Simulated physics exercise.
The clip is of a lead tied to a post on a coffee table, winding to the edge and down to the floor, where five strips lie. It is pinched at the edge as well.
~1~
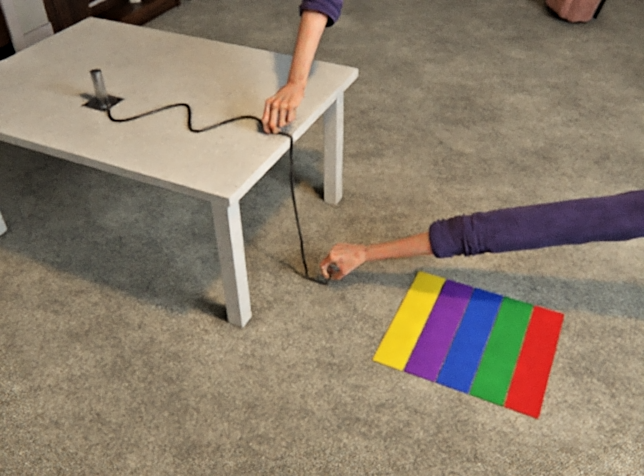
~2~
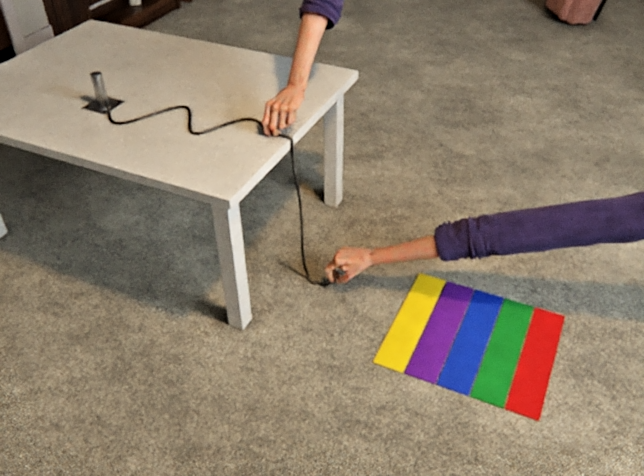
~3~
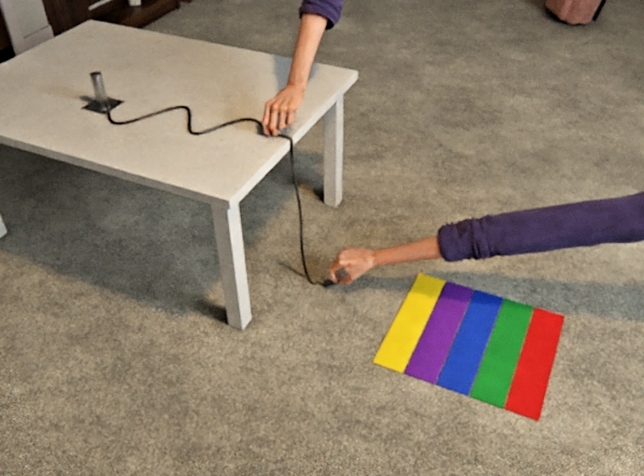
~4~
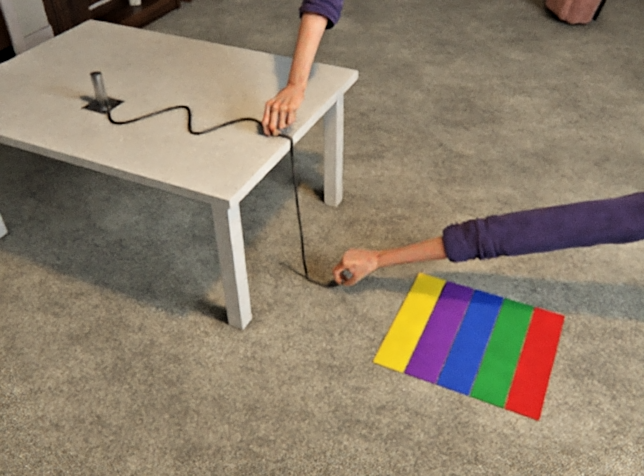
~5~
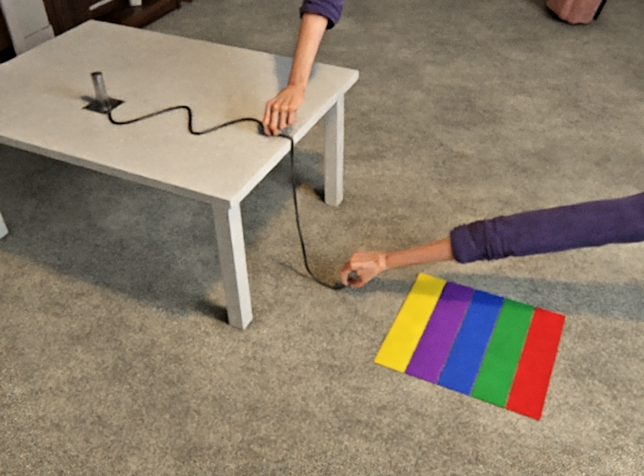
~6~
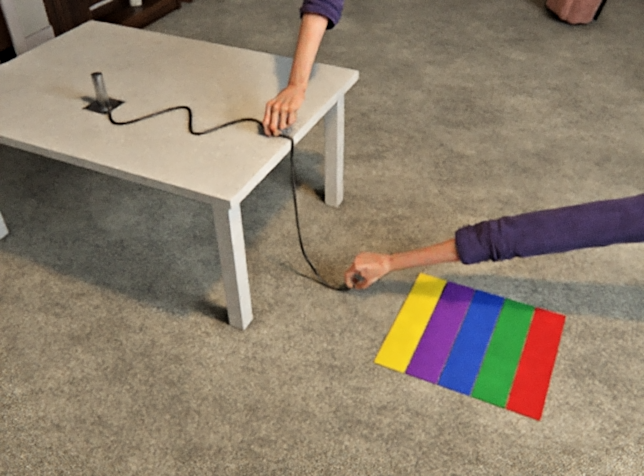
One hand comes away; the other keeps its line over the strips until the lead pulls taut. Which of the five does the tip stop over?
It gets as far as the red strip.
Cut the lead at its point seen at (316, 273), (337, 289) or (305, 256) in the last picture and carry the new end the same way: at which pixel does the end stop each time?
About (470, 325), (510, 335) and (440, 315).
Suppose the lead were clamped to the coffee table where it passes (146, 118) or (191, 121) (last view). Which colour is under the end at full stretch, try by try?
In that order: Green; blue.
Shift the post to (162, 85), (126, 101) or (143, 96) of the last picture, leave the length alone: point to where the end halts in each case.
In that order: (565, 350), (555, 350) and (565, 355).
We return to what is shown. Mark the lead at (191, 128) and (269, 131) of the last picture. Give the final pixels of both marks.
Near (248, 132) and (342, 182).
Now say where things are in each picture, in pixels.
End (330, 277); yellow (396, 347); purple (427, 358); blue (459, 369); green (493, 380); red (527, 392), in the first frame.
End (335, 280); lead through (115, 123) (188, 108) (219, 127) (279, 135) (300, 199) (303, 258), in the second frame.
End (338, 281), in the third frame.
End (343, 282); lead through (115, 123) (188, 108) (218, 127) (278, 135) (297, 198) (304, 258), in the fourth frame.
End (350, 284), in the fifth frame.
End (354, 286); lead through (115, 123) (189, 109) (219, 128) (279, 135) (295, 198) (307, 259), in the sixth frame.
Soon after, end near (466, 321); over blue.
After that, end near (511, 335); over green.
At the stop, end near (538, 344); over red. The red one.
